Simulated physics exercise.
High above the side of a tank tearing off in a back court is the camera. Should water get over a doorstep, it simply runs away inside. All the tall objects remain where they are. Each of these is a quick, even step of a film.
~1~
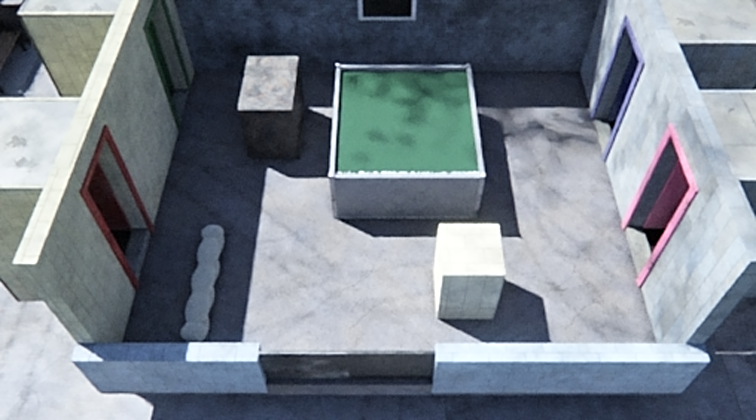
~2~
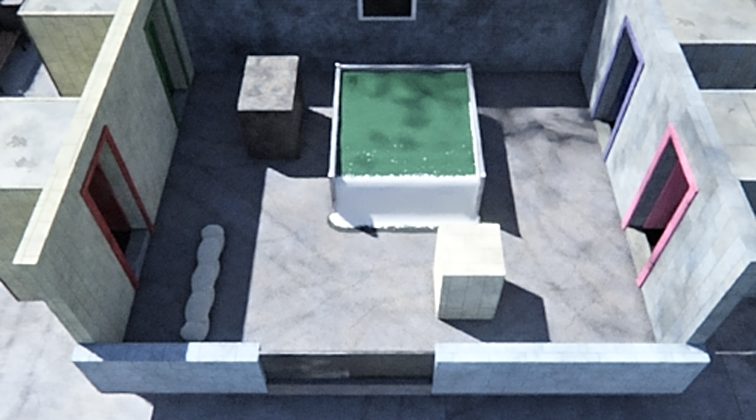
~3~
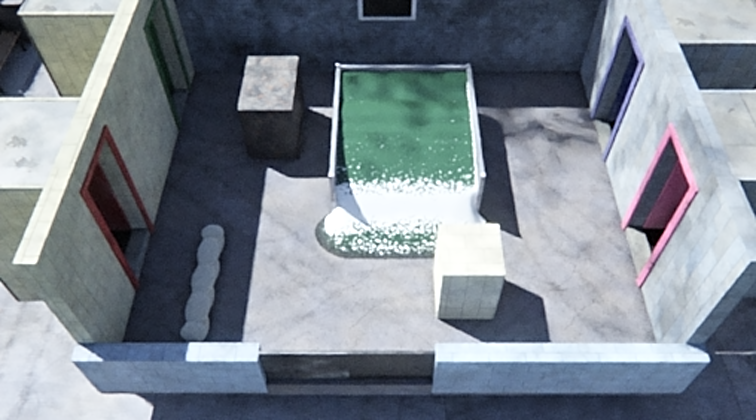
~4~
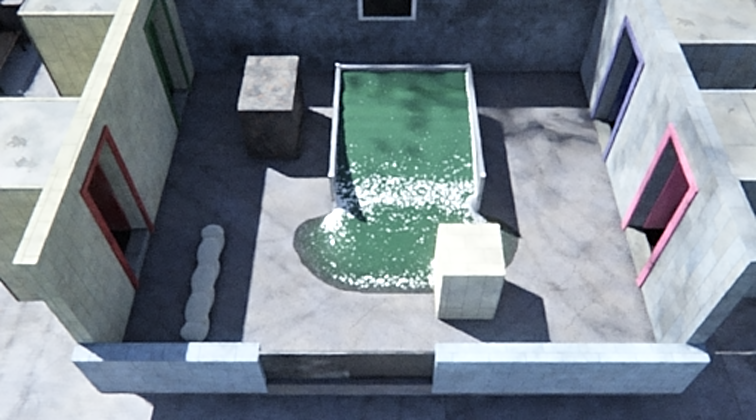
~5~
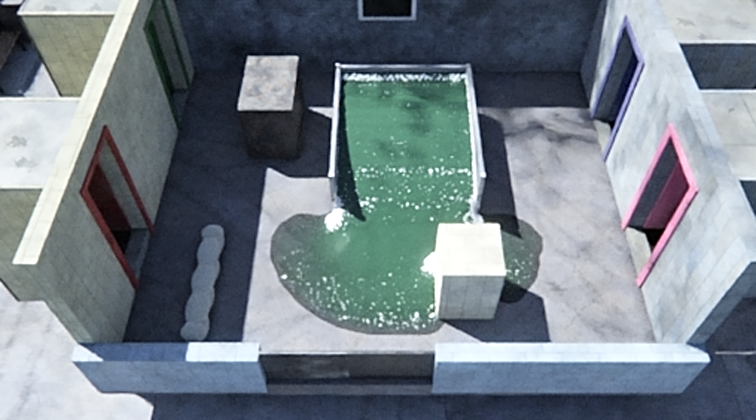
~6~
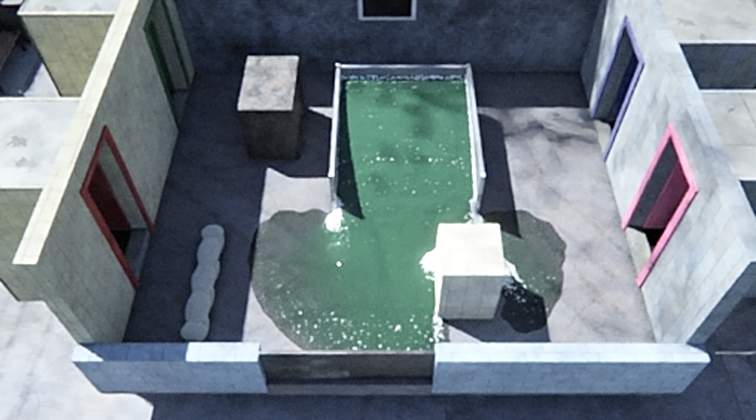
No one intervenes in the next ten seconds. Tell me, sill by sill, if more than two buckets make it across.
Pink door: Yes, more than two; green door: Yes, more than two; blue door: Yes, more than two; red door: No, two or fewer.
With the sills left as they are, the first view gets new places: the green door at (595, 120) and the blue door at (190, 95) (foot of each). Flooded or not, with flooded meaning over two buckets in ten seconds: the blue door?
In short: The blue one goes over.
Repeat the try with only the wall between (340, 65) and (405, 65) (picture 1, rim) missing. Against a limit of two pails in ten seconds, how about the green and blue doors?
Put simply, the green door overflows; the blue door overflows.
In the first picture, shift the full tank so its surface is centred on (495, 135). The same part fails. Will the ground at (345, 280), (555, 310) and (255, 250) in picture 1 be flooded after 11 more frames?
In the order asked: Reached by the flood, reached by the flood, reached by the flood.
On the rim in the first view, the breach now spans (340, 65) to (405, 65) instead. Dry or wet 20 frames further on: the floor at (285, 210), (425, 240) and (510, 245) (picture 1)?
Point by point: Untouched, untouched and untouched.
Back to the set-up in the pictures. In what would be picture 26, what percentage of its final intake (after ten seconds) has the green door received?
About 0 per cent.
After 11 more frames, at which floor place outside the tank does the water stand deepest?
Near (116, 367).
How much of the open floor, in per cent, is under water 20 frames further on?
It comes out near 70 percent.
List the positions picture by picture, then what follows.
The first frame shows still water in the open tank at (405, 121).
In the second frame, water pours out at (406, 204) and has run to (331, 218).
In the third frame, water pours out at (406, 204) and has run to (322, 237).
In the fourth frame, water pours out at (406, 206) and has run to (508, 256).
In the fifth frame, water pours out at (406, 206) and has run to (531, 276).
In the sixth frame, water pours out at (406, 207) and has run to a hidden place.
A moment on, water covers 35 % of the floor; the pink door wet at the sill, nothing in, the green door not reached, the blue door not reached, the red door not reached.
Next, water covers 45 % of the floor; the pink door over two buckets in, the green door not reached, the blue door not reached, the red door not reached.
Then, water covers 70 % of the floor; the pink door far over two buckets in, the green door wet at the sill, nothing in, the blue door wet at the sill, nothing in, the red door wet at the sill, nothing in.
Later, water covers 95 % of the floor; the pink door far over two buckets in, the green door under two buckets in, the blue door under two buckets in, the red door wet at the sill, nothing in.
In the end, water covers 95 % of the floor; the pink door far over two buckets in, the green door over two buckets in, the blue door far over two buckets in, the red door wet at the sill, nothing in.
